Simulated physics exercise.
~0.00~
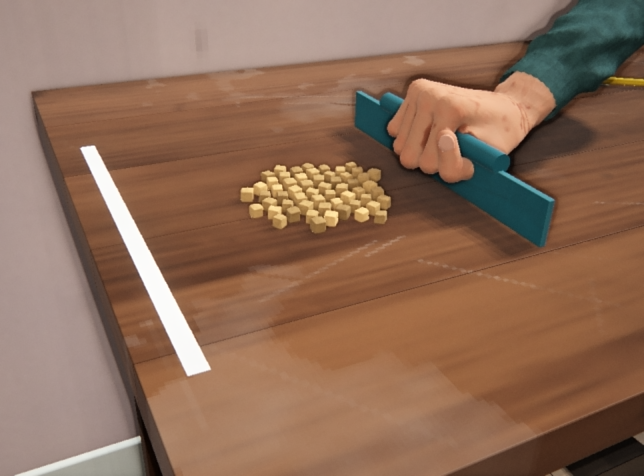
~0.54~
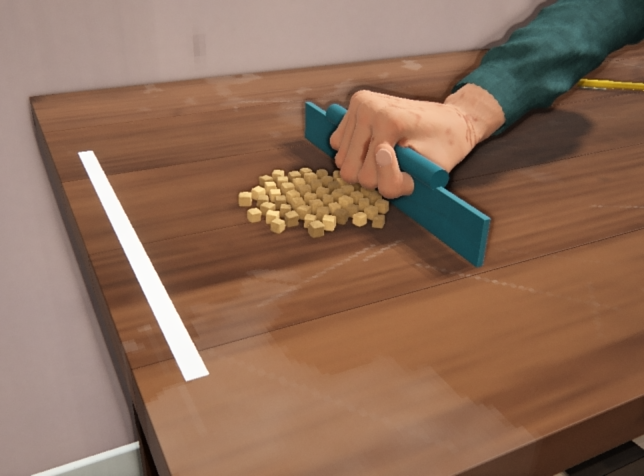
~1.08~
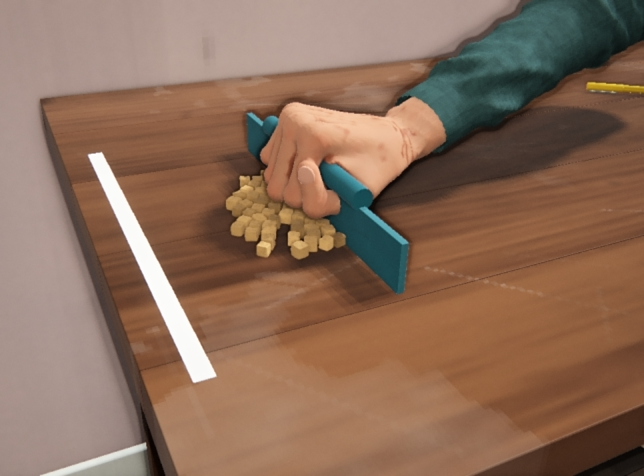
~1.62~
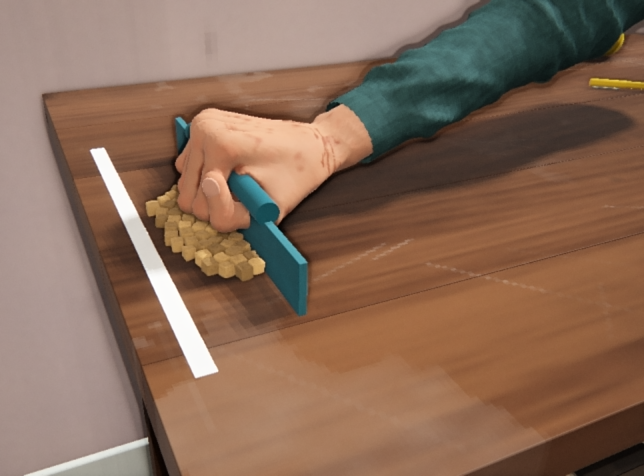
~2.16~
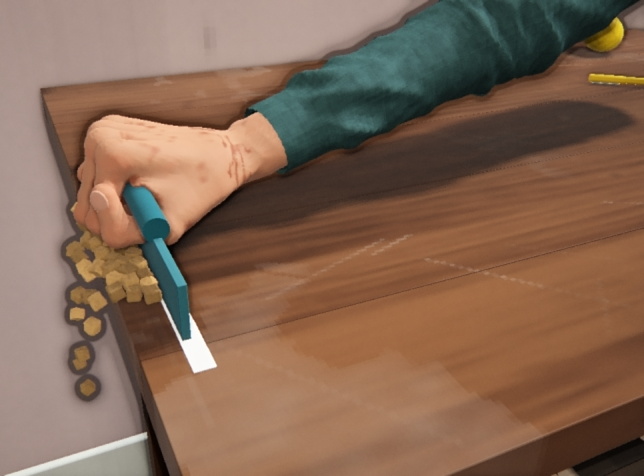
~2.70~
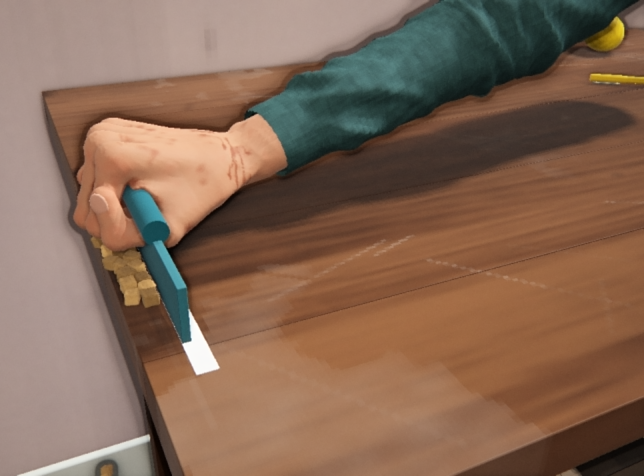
A hand in a green sleeve pushed a teal scraper leftward across a wooden table, gathering small yellowish cubes into a heap and sweeping them over the white tape, where it stopped as some tumbled off the edge and others stayed on the table.
